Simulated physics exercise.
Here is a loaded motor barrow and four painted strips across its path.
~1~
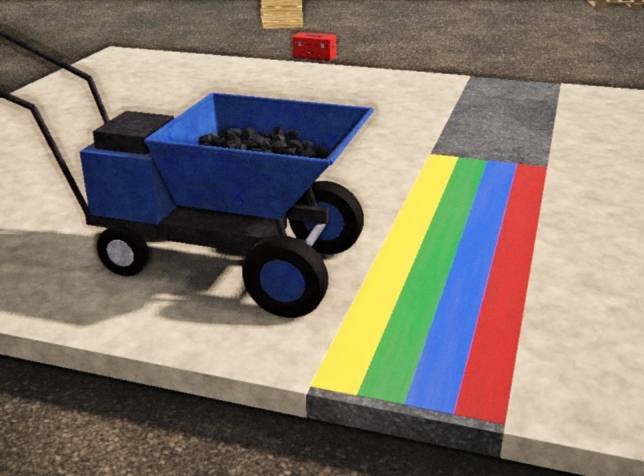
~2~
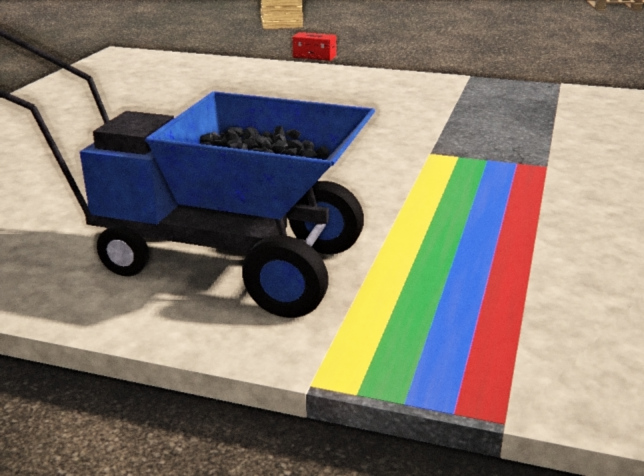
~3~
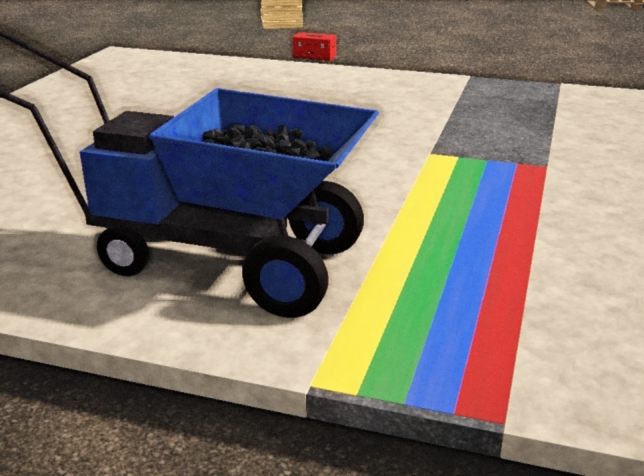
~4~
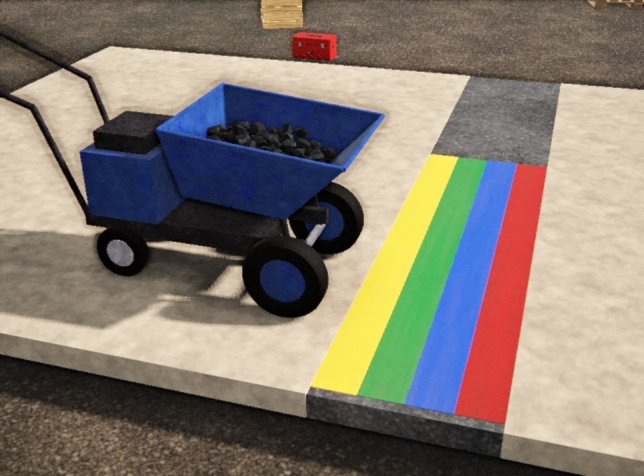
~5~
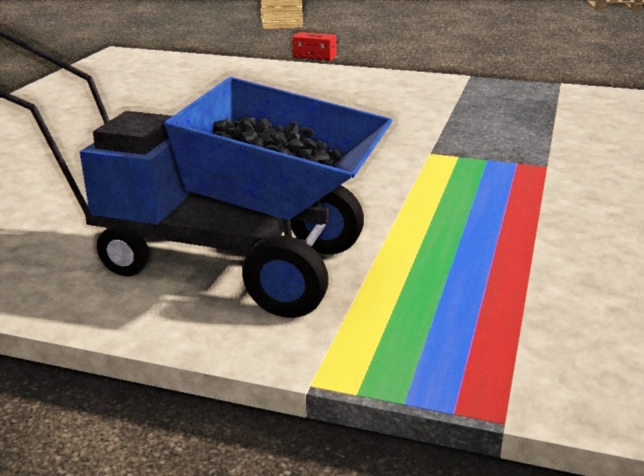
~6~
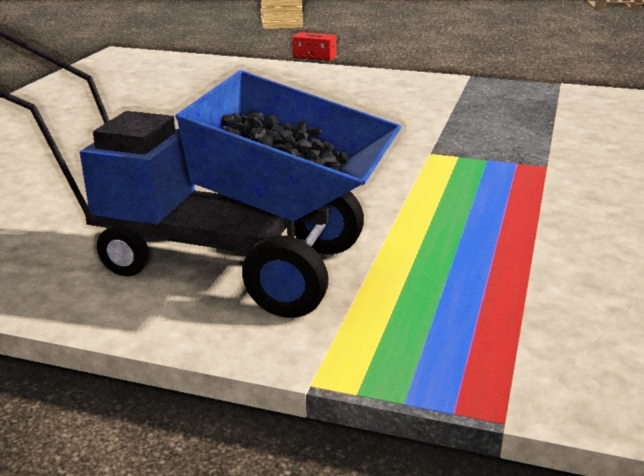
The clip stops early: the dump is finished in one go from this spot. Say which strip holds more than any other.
The heap favours the blue strip.
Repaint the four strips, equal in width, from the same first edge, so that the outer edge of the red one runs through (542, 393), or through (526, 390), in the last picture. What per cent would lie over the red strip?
The first gives 20 %, the second 20 %.
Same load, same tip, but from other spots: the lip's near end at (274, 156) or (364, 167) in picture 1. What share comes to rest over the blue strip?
The first gives 20 %, the second 20 %.
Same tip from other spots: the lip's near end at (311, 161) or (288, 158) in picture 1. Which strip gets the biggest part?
First the strip in blue, then green.
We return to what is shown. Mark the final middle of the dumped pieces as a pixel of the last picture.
Close to (474, 301).
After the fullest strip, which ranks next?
It is red.
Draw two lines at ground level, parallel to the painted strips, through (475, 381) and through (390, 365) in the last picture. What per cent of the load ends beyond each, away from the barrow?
The first gives 30 %, the second 80 %.
Soon after the last picture, skip tipped well over; all in the skip.
A little later, skip tipped steeply; most in the skip; a stray few over the green strip; a small part over the blue strip; a stray few over the red strip.
Later still, skip tipped right over; about a quarter in the skip; a stray few over the green strip; about a third over the blue strip; about a quarter over the red strip; a small part off the paint.
At rest, skip tipped right over; about a quarter in the skip; none over the yellow strip; a small part over the green strip; about a third over the blue strip; about a quarter over the red strip; a small part off the paint.
